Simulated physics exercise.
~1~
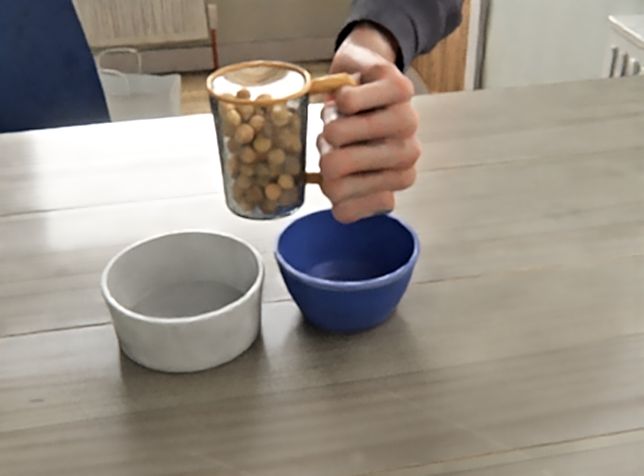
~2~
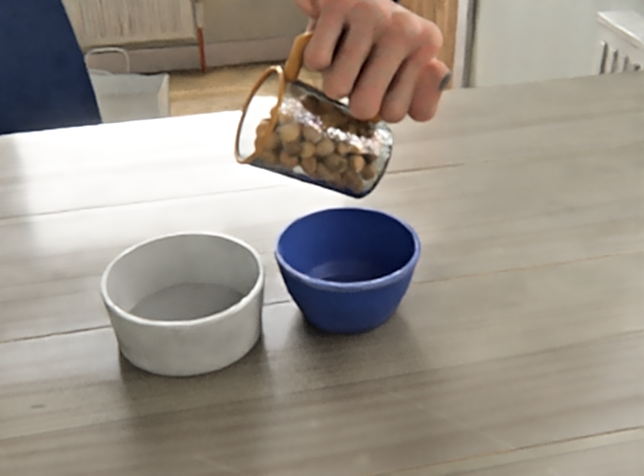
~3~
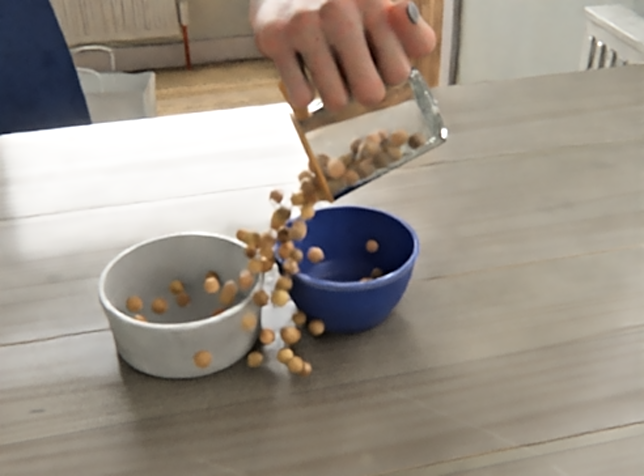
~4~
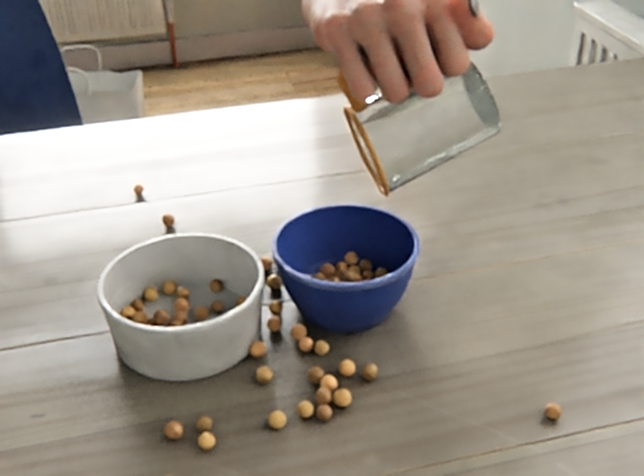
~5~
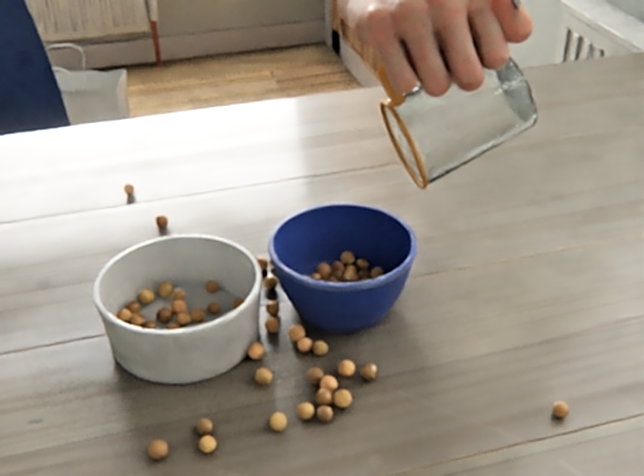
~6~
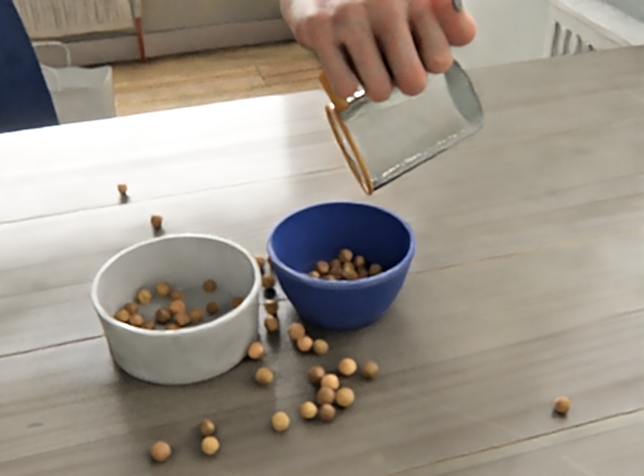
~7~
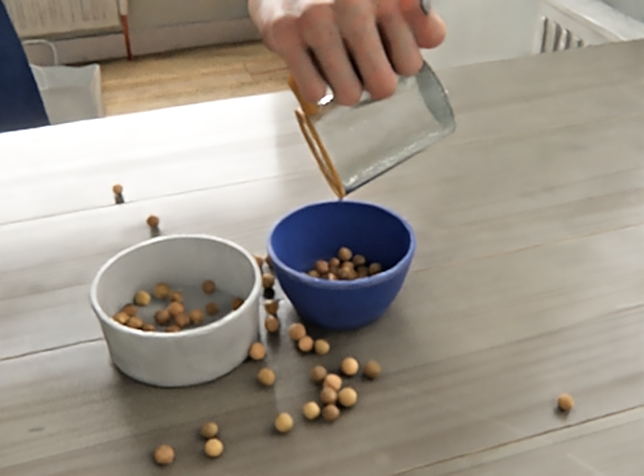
The clip shows a hand holding a glass cup of small wooden beads above a white dish and a blue bowl, moving right while tipping it. The beads spill into both containers and across the table, and the emptied cup moves back left, still tilted.
